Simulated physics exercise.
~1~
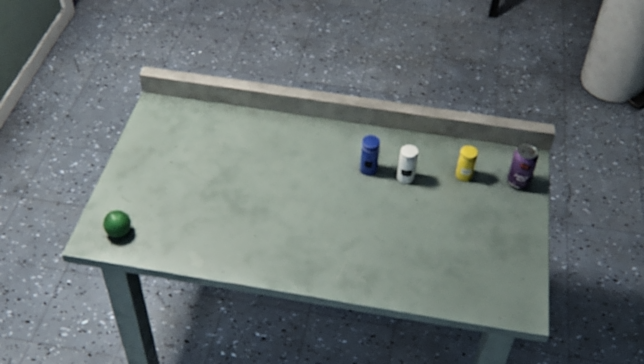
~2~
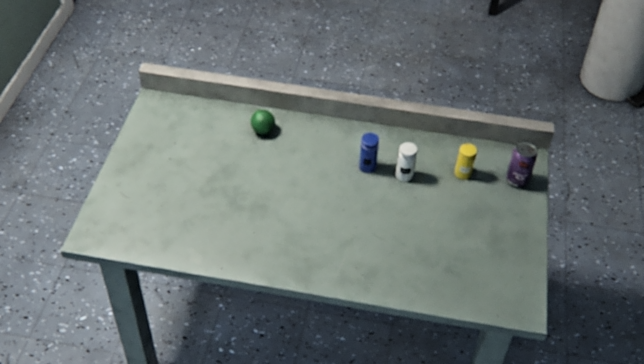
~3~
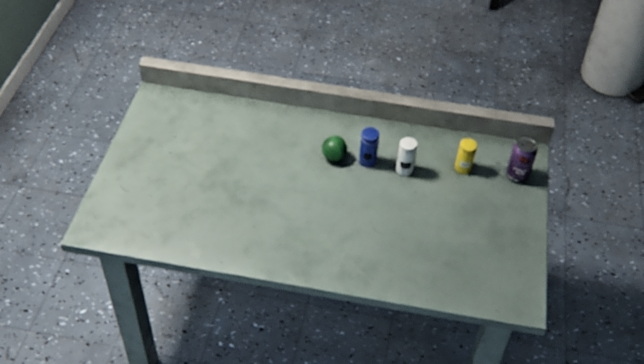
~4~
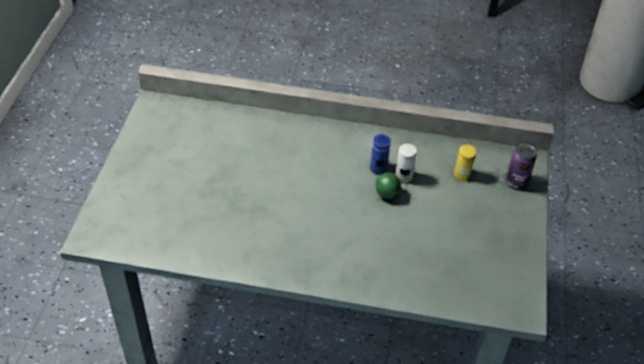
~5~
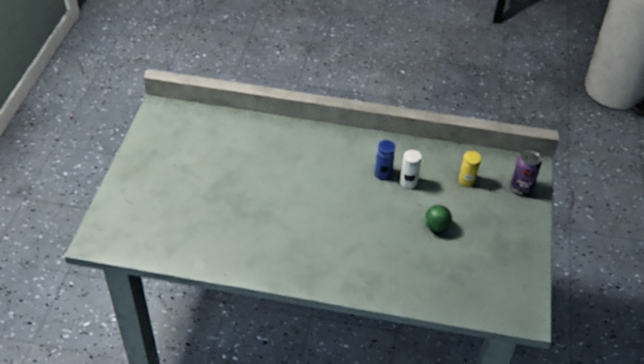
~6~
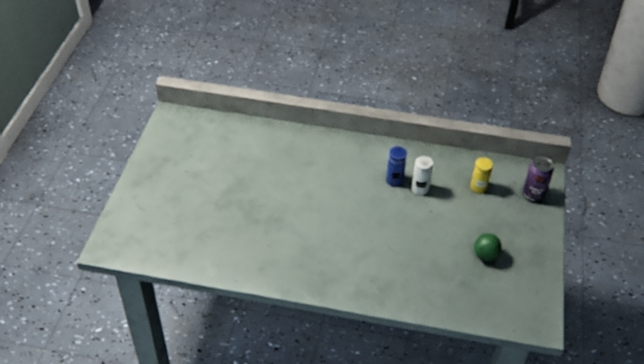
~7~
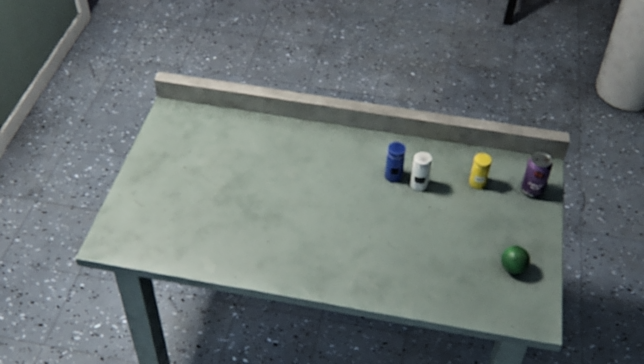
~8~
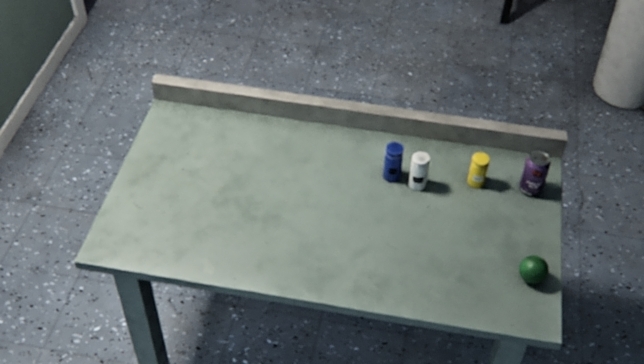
A pale green table stands on a speckled grey floor, seen from above at an angle, with a low rail along its far edge. Toward the right of the tabletop stand a blue shaker, a white shaker, a yellow shaker and a dark purple can, while a green ball starts near the left end. The ball travels right and away to the rail, then heads back toward the near side. It reaches the blue shaker, which shifts slightly right but stays upright. The ball rolls on, slowing, and ends near the right edge, with all four containers standing.
